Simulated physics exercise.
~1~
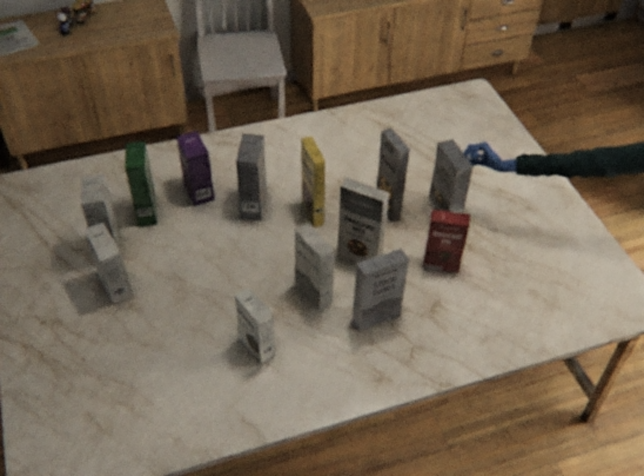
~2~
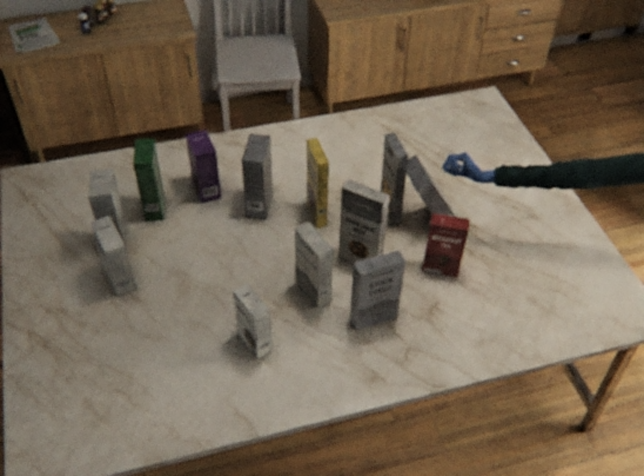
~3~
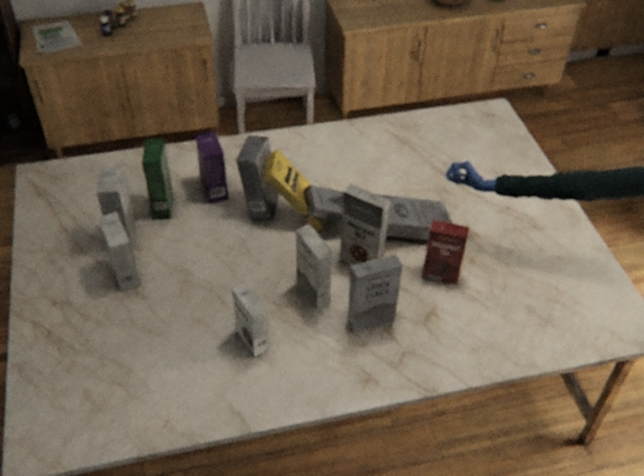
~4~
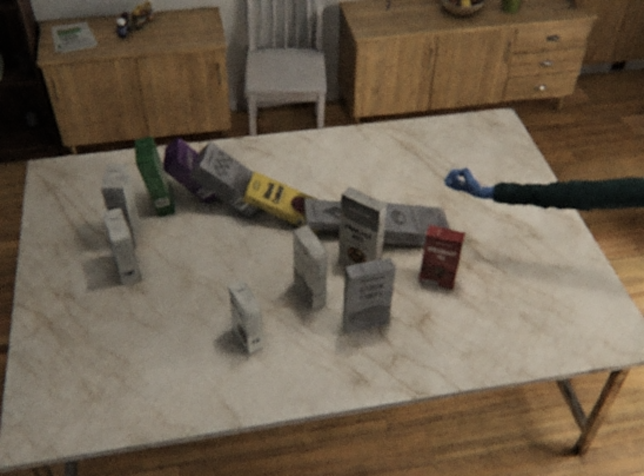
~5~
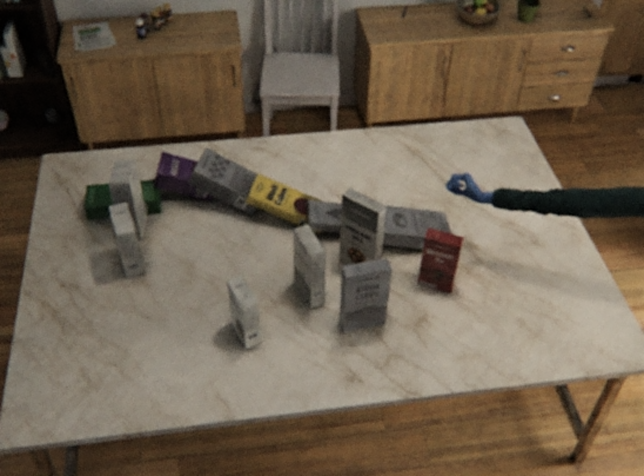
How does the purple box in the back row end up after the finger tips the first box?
The purple box topples over to the left and ends up leaning far over, no longer standing.
